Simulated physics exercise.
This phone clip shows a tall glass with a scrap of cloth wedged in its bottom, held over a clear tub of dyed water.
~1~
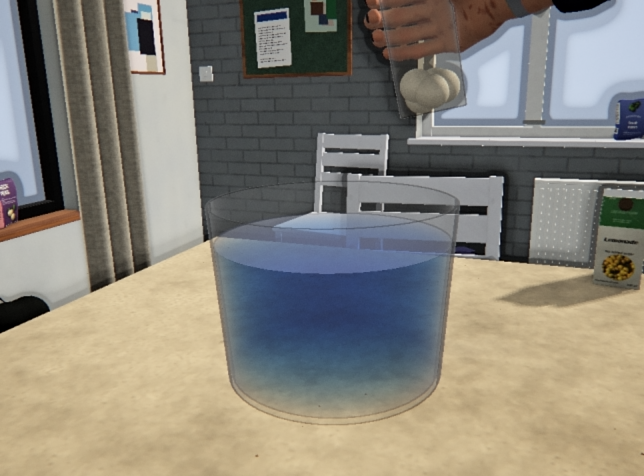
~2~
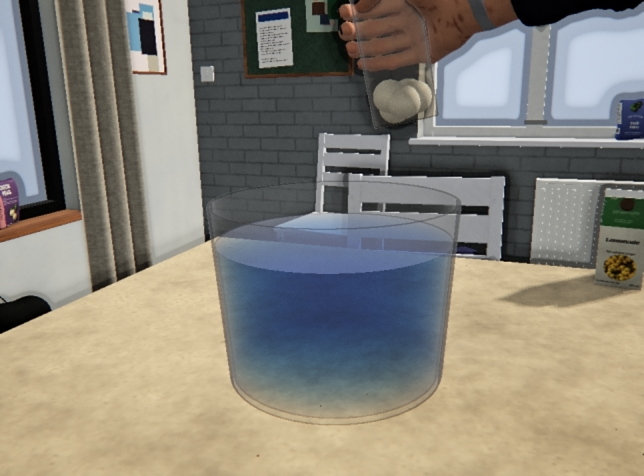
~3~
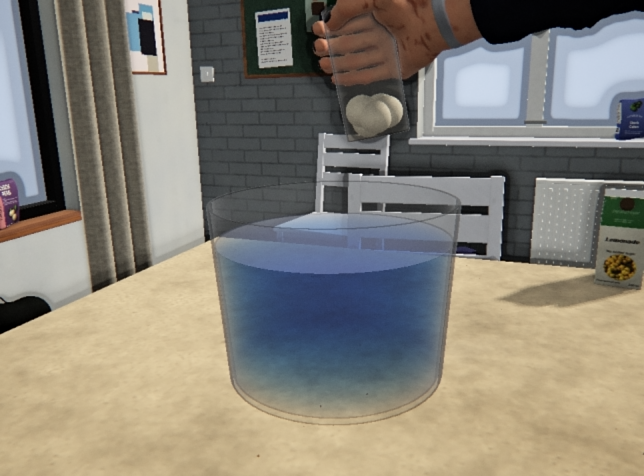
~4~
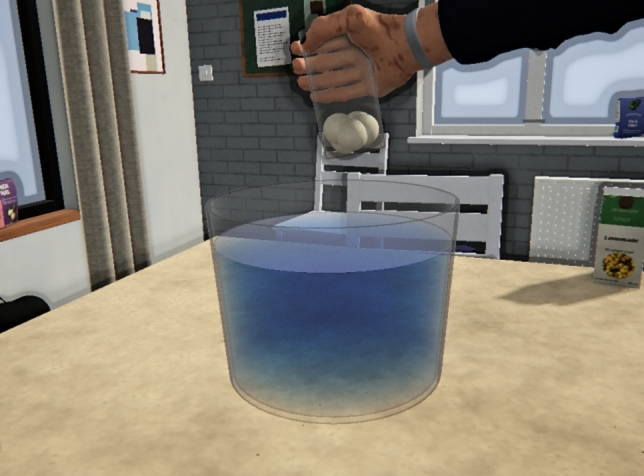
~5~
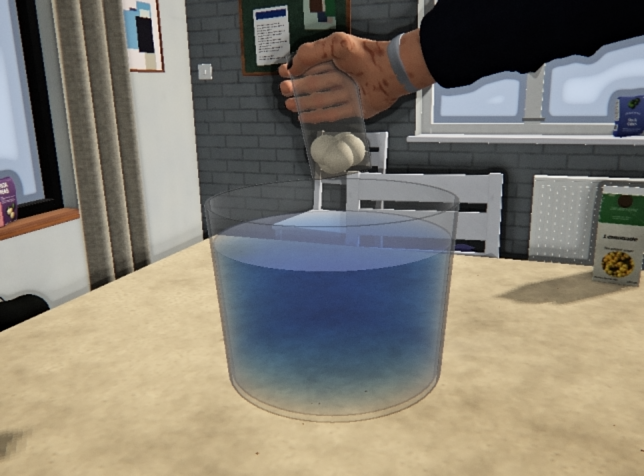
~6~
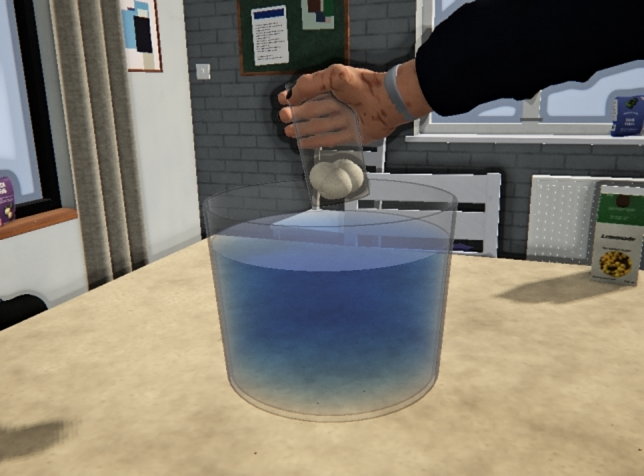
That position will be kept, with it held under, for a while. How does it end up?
It ends up wet.
A moment on, the tall glass enters the dyed water.
Further on, dyed water pours in as the air escapes.
When it is over, the tall glass is under, flooded, and the scrap of cloth is wet.
